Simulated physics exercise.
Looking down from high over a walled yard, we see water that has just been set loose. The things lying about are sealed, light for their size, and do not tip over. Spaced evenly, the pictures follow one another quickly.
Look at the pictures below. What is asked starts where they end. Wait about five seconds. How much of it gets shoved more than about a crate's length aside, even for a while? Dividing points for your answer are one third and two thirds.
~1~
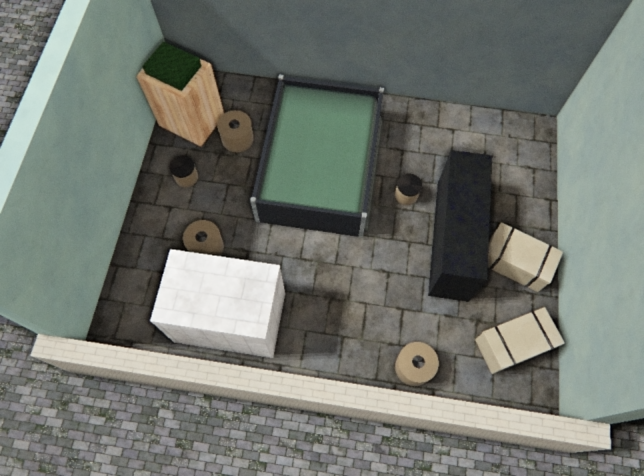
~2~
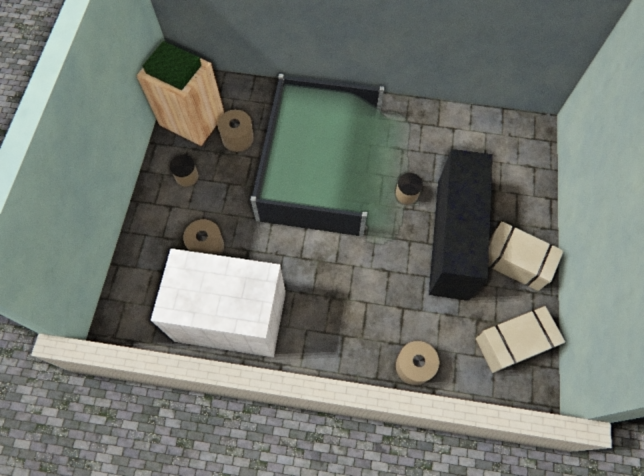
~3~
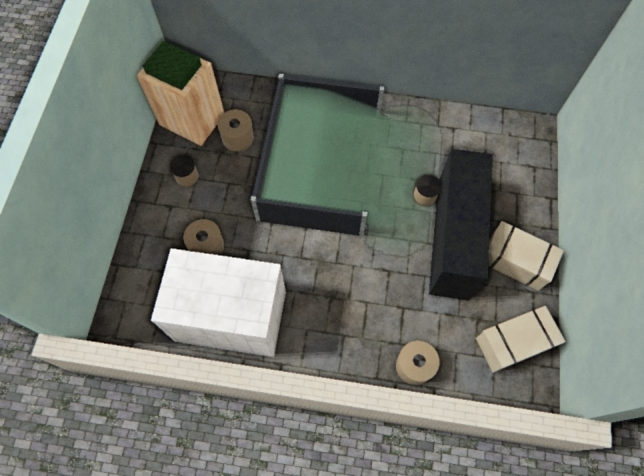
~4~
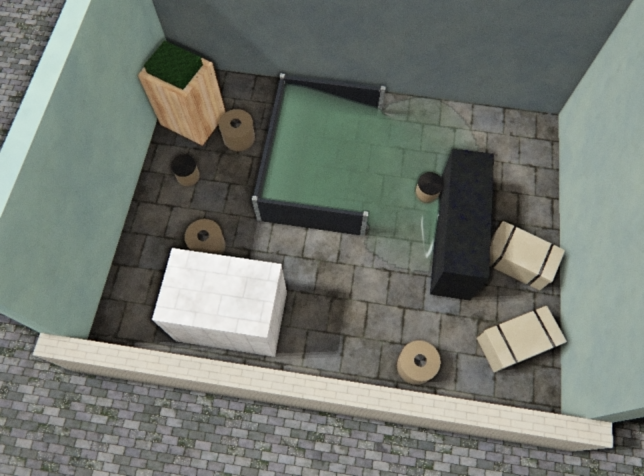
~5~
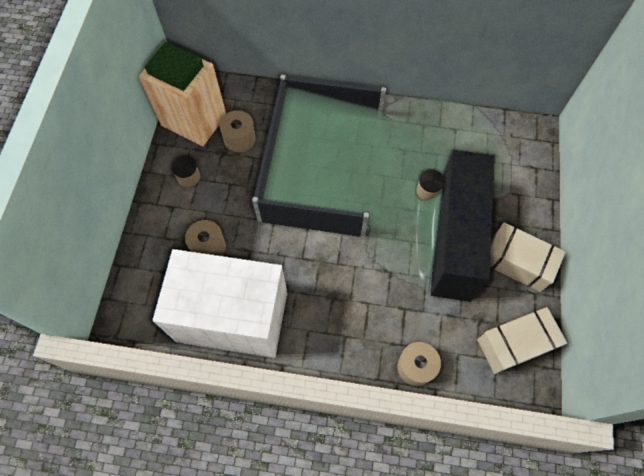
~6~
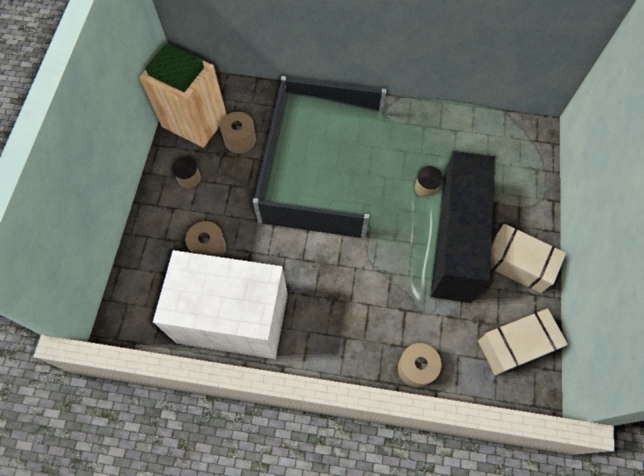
Answer: A share between one and two thirds.
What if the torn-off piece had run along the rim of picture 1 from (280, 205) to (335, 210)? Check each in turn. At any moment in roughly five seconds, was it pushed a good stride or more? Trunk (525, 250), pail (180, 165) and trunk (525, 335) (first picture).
First over the mark, then below the mark, then over the mark.
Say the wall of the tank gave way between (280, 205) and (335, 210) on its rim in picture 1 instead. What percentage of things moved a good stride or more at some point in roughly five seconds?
Estimate: Some 60 per cent.
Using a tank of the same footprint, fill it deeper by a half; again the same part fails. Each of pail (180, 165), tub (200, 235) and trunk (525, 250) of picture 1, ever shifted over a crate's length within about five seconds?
Object 1: Didn't cover it. Object 2: Didn't cover it. Object 3: Covered it.
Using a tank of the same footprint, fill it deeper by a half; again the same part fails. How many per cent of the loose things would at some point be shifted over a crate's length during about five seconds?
Close to 60 in a hundred, give or take.
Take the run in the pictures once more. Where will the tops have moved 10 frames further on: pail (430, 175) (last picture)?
It ends up close to (444, 133).
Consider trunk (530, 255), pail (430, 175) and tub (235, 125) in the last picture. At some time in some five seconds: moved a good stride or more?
Sequence check gives past that mark, next past that mark, finally below that mark.
A moment on, 0 of 7 are well off their spots; 1 afloat.
Next, 1 of 7 are well off their spots; 2 afloat.
Later, 2 of 7 are well off their spots; 4 afloat.
In the end, 4 of 7 are well off their spots, and 4 have been at some point; 4 afloat.
